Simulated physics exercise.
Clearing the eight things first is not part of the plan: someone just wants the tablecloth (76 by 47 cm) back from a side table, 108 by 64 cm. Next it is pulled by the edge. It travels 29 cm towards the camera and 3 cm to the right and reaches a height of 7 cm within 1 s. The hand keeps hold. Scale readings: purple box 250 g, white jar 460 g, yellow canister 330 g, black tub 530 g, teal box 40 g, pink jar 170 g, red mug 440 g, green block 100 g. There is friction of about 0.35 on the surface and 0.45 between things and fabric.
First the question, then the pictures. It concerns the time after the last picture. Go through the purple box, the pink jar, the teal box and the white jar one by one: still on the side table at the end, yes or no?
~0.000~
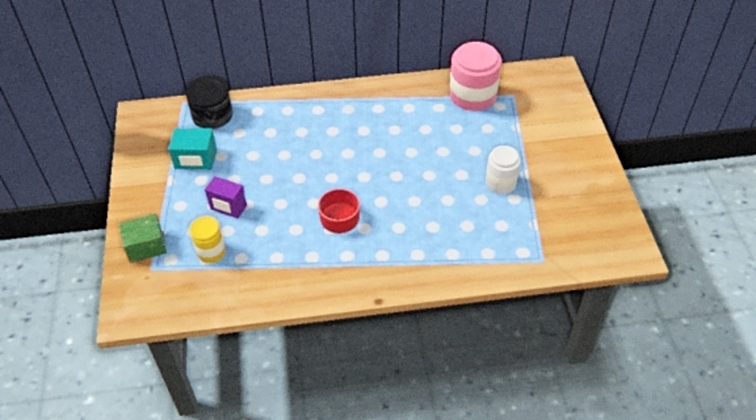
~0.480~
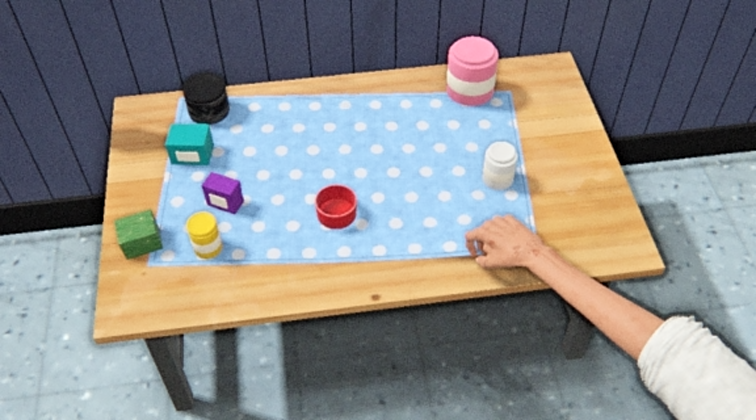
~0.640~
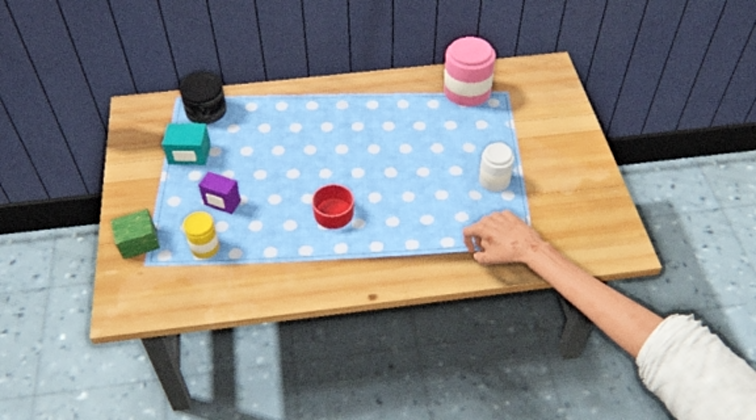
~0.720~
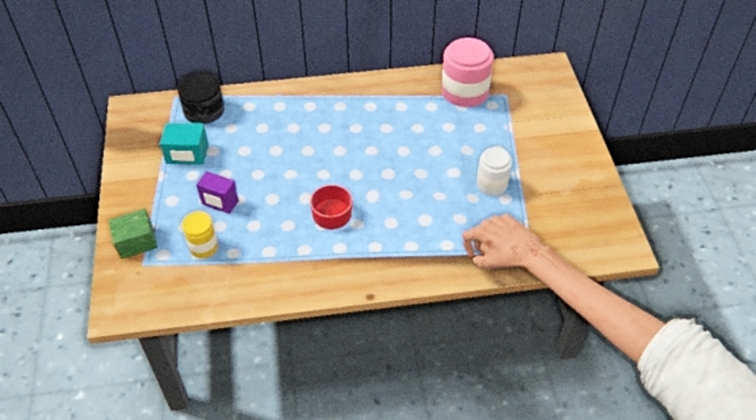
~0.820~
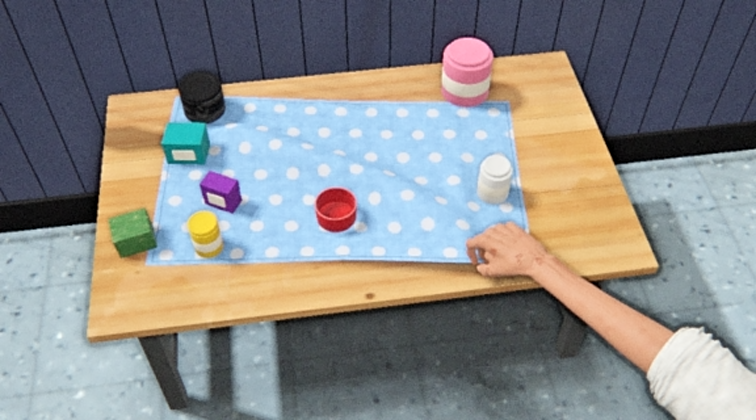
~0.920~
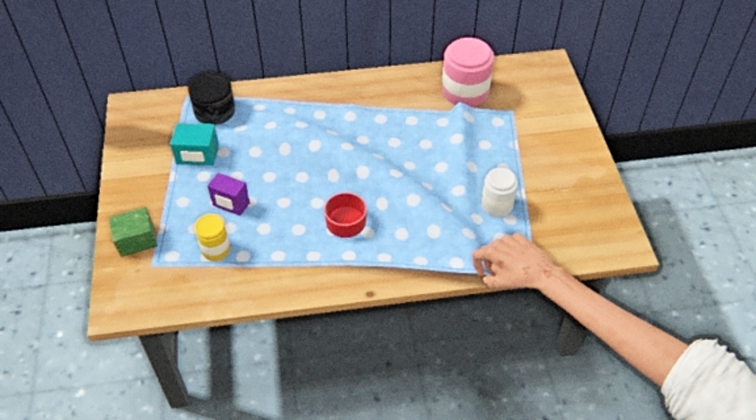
Purple box - yes; pink jar - yes; teal box - yes; white jar - no.
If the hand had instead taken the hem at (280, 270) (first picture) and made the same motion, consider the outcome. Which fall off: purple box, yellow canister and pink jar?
Well, in that case the purple box tips off, the yellow canister tips off and the pink jar survives on top.
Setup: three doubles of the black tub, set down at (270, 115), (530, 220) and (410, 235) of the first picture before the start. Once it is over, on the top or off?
Log, listed order - kept / lost / lost.
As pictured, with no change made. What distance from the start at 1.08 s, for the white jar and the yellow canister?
Roughly white jar 15 cm and yellow canister 6 cm.
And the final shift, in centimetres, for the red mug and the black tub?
The red mug shifts 30 cm and the black tub shifts 30 cm.
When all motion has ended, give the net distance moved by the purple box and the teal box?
For the purple box it's 25 cm, and for the teal box it's 25 cm.
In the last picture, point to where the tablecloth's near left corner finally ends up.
Look around (214, 308) in the last picture - that's where it comes to rest.
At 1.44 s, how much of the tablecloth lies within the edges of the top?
Roughly 75% of it.
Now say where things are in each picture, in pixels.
In the first picture, purple box (224, 187); pink jar (477, 55); teal box (190, 138); white jar (505, 155); tablecloth corners (151, 270) (183, 103) (514, 96) (544, 262).
In the second picture, tablecloth corners (148, 266) (180, 98); grip (476, 255).
In the third picture, white jar (499, 152); tablecloth corners (145, 266) (177, 98); grip (474, 251).
In the fourth picture, white jar (497, 157); tablecloth corners (143, 266) (175, 97); grip (473, 254).
In the fifth picture, teal box (183, 133); purple box (218, 181); white jar (497, 165); tablecloth corners (146, 265) (176, 97); grip (477, 262).
In the sixth picture, purple box (226, 184); pink jar (470, 51); teal box (192, 134); white jar (502, 178); tablecloth corners (152, 266) (187, 97) (513, 111); grip (483, 274).
At 1.1 s, 95 % of the tablecloth is still over the top; white jar 16 cm off its start, teal box 9 cm off its start, purple box 7 cm off its start.
At 1.3 s, 85 % of the tablecloth is still over the top; white jar 25 cm off its start, teal box 15 cm off its start, purple box 13 cm off its start.
At 1.4 s, 75 % of the tablecloth is still over the top; white jar on its side, 34 cm off its start at (536, 313), teal box 21 cm off its start at (268, 161), purple box 18 cm off its start at (283, 221).
At 1.6 s, 70 % of the tablecloth is still over the top; white jar over the edge, teal box 25 cm off its start, purple box 22 cm off its start.
At 3.2 s, 70 % of the tablecloth is still over the top; white jar over the edge, teal box 27 cm off its start at (289, 177), purple box 24 cm off its start at (306, 239), pink jar 1 cm off its start at (470, 51).
